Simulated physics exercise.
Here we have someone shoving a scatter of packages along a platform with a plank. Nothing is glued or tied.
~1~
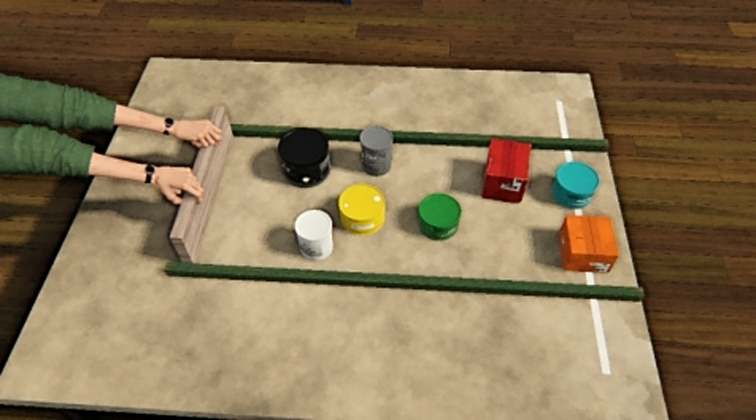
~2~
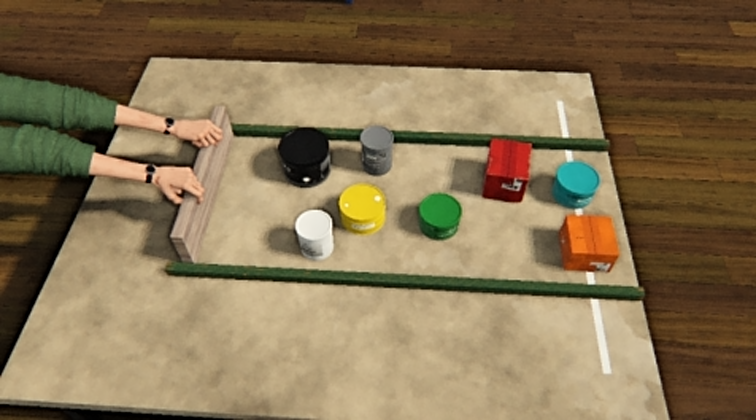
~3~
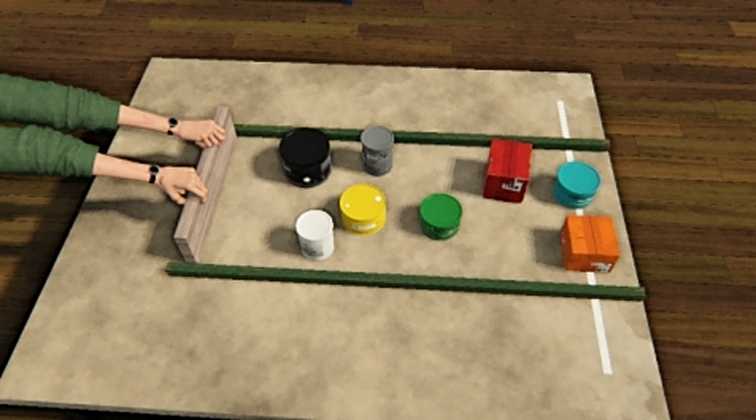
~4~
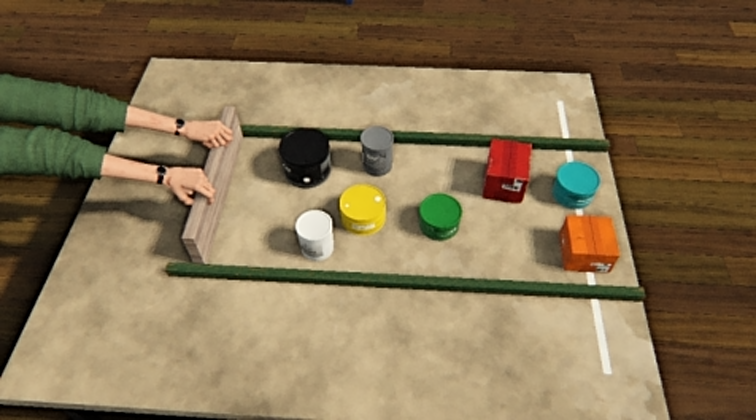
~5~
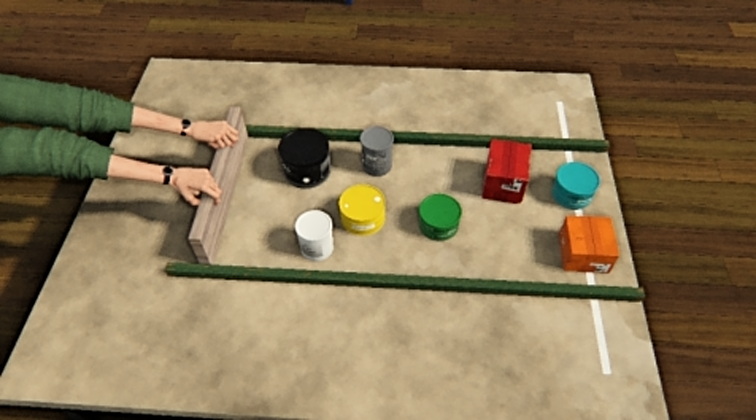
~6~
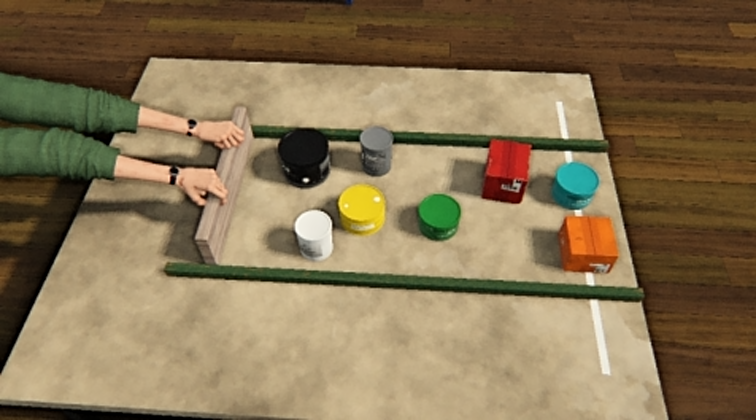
Hands in green sleeves slowly sliding a wooden plank rightward between two green rails, the scattered pails and boxes staying still.
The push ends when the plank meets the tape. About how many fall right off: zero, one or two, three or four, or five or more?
As it turns out, the number that fall off is three or four.
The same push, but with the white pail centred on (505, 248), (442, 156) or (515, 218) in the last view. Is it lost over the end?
The white pail is kept; goes over; falls.
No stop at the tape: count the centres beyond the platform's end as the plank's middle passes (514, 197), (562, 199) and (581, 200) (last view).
Place by place, 1, 4 and 4.
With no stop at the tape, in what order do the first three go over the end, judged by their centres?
Earliest first: The turquoise pail, the orange parcel, the red box.
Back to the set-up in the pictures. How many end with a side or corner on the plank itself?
That makes 4.
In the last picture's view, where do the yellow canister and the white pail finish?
The yellow canister stops around (607, 224); the white pail around (610, 254).
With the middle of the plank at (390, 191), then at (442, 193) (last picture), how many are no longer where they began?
First 5, then 6.
Early on, none off yet; orange parcel at rest near (587, 244); turquoise pail at rest near (575, 186); red box at rest near (506, 172).
A while later, none off yet; orange parcel at rest near (587, 244); turquoise pail at rest near (575, 186); red box travelled a little near (533, 175).
Finally, the number that fall off is three or four; lost, green pail, red box, turquoise pail and orange parcel.
